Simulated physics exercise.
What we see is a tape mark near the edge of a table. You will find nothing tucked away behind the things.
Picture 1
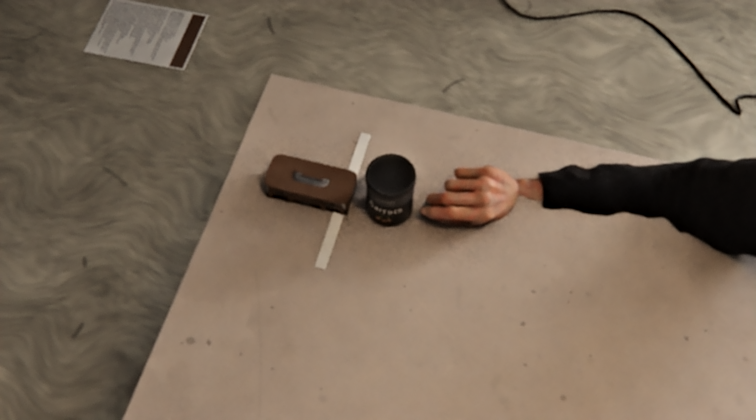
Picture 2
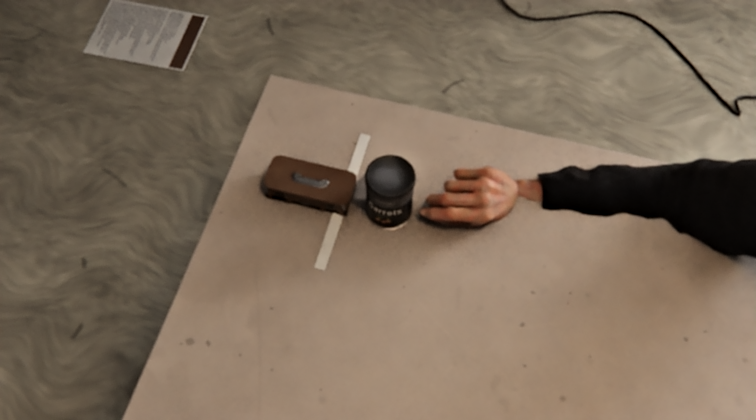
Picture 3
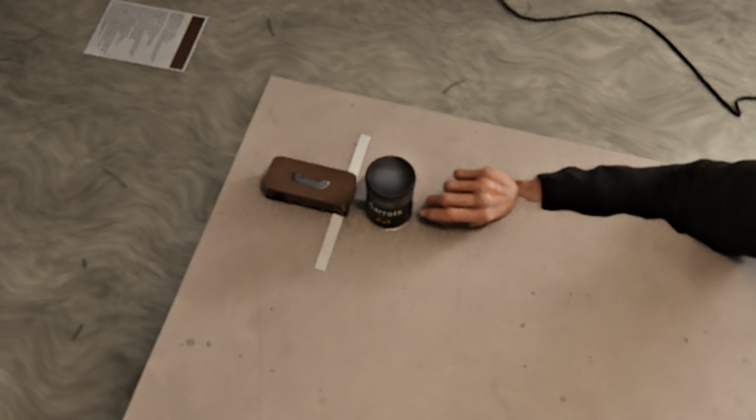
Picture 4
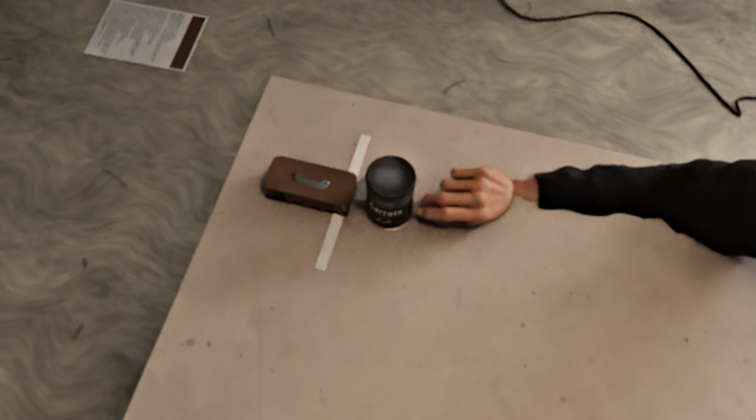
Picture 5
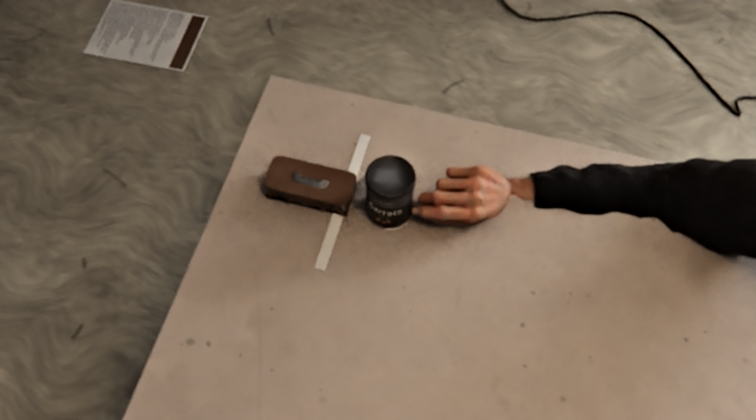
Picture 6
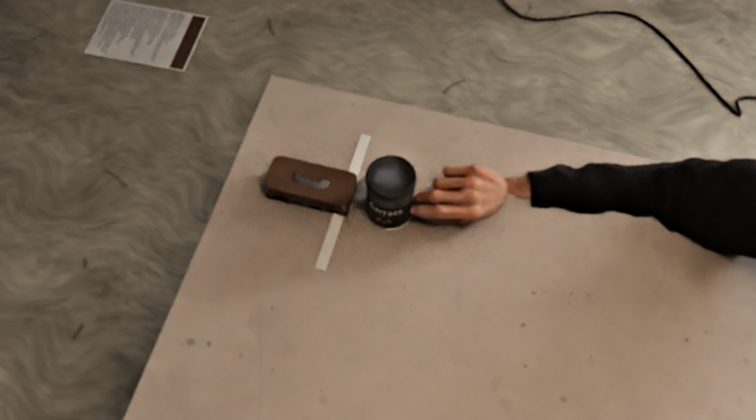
On a table, a hand shifts slightly left toward a black pot beside a brown case.
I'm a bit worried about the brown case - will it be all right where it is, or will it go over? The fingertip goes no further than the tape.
It will be fine, it stays on the table.
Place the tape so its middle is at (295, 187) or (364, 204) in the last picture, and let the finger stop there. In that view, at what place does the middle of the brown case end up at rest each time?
Around (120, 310) and (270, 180).
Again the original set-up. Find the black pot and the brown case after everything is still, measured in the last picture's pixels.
Final spots: Black pot at (315, 176), brown case at (252, 172).
Then, 0.80 s past the last view, brown case travelled a little near (290, 181).
Then, 1.36 s past the last view, brown case travelled a little near (264, 174).
Finally, the brown case stays on the table, near (252, 172).
